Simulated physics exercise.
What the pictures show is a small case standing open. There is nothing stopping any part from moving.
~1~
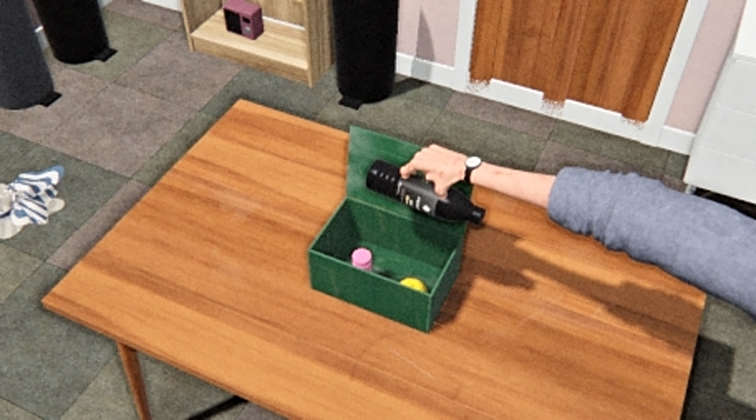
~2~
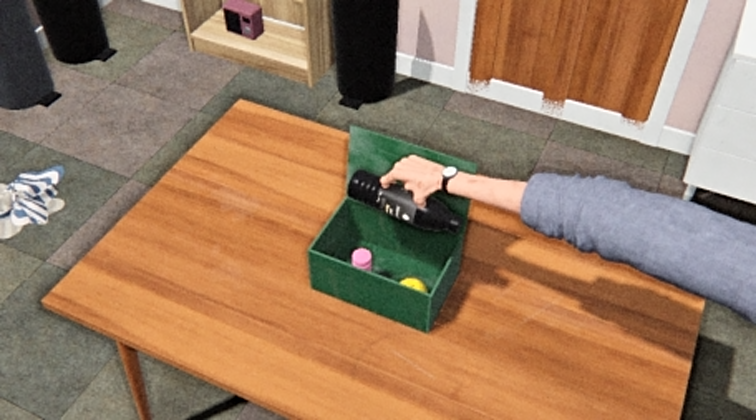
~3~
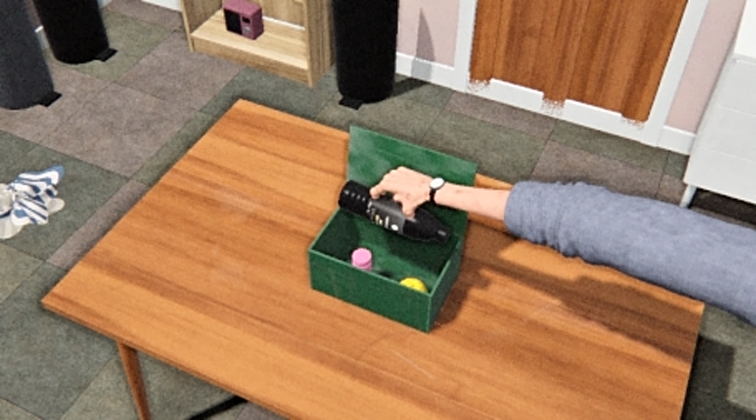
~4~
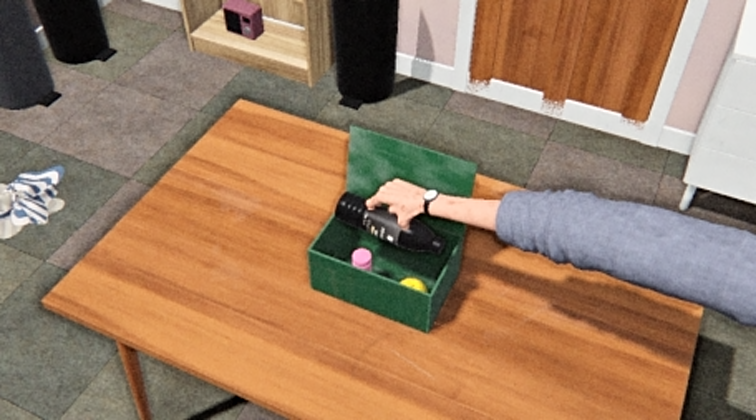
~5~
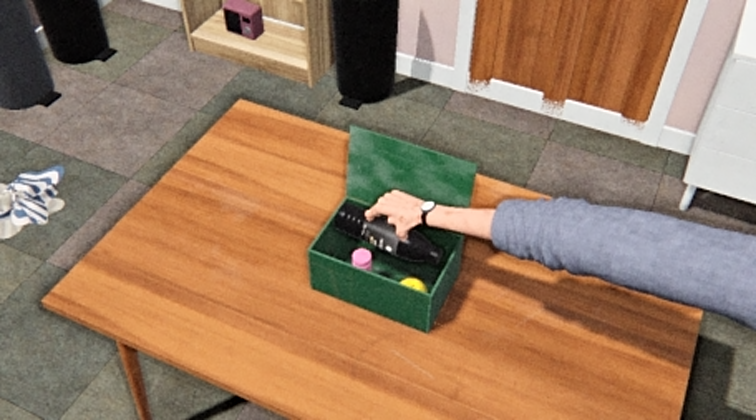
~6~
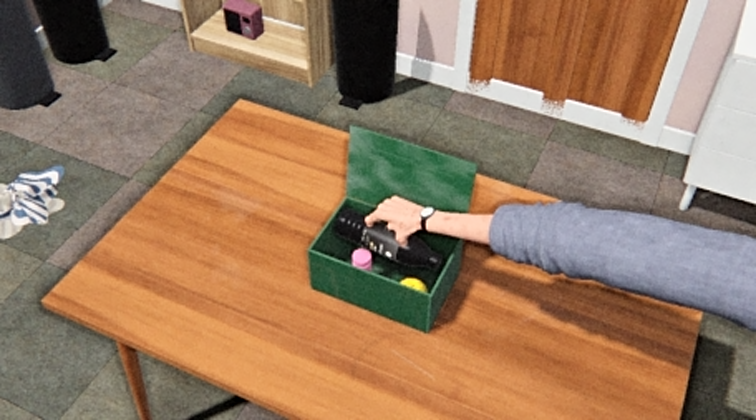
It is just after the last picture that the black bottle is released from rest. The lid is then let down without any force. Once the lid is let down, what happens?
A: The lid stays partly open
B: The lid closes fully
Option B: The lid closes fully.
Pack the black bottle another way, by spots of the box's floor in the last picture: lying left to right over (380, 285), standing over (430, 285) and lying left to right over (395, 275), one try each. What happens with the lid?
Well, the first try leaves the lid lying shut, the second leaves it standing open, and the third leaves it lying shut.
Then, 0.40 s past the last view, black bottle displaced well along near (400, 254); yellow apple displaced a little.
Then, 1.40 s past the last view, lid 72° above the rim; black bottle displaced well along near (394, 265).
Then, 2.10 s past the last view, lid 22° above the rim; black bottle displaced well along near (394, 265).
Finally, lid shut; moved from the start, black bottle; the other 2 still in place. Final places as the last picture's camera would see them, black bottle near (395, 264).
